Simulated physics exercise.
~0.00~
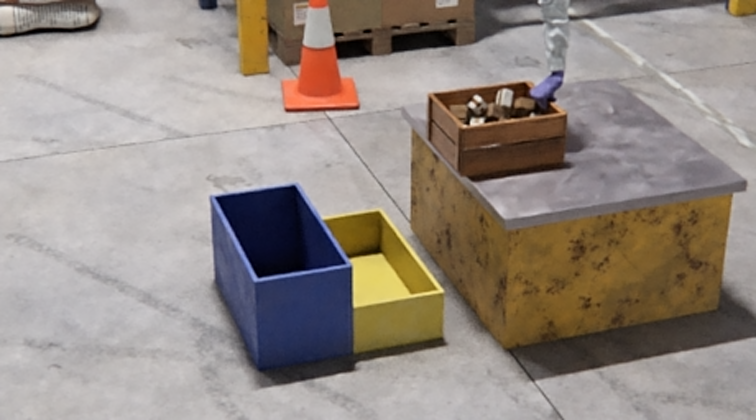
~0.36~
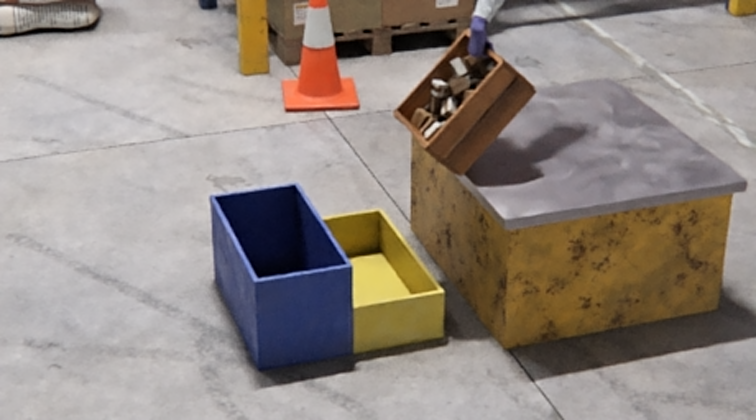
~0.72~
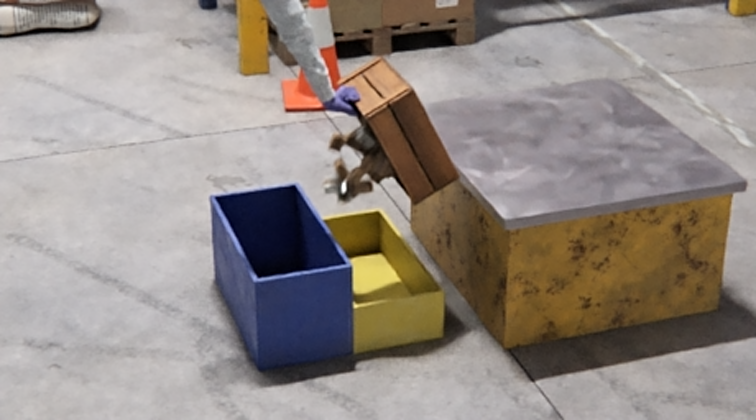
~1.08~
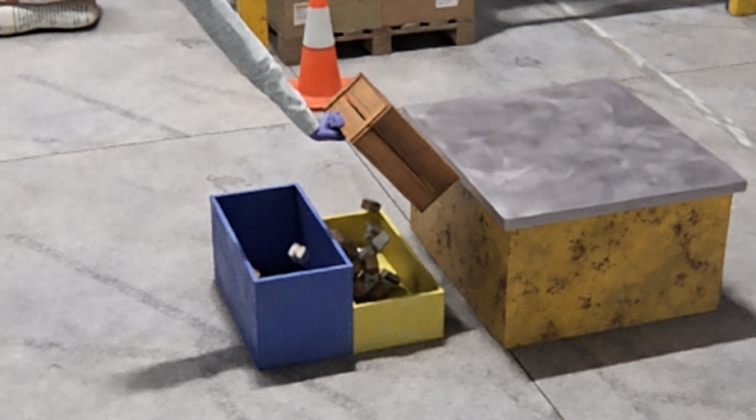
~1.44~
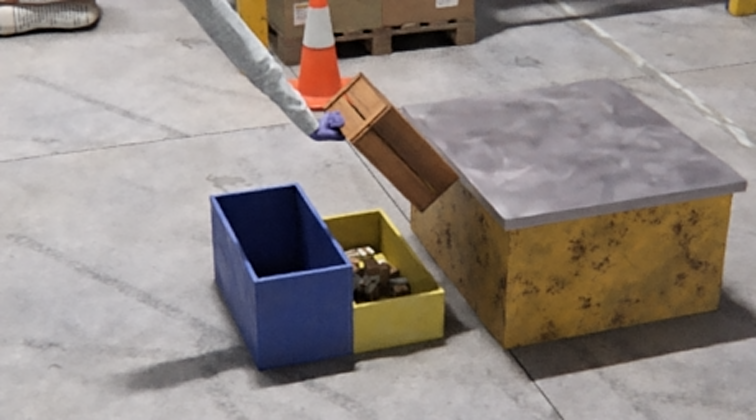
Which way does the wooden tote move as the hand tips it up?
The wooden tote moves to the left, towards the side where the yellow bin and blue box stand.
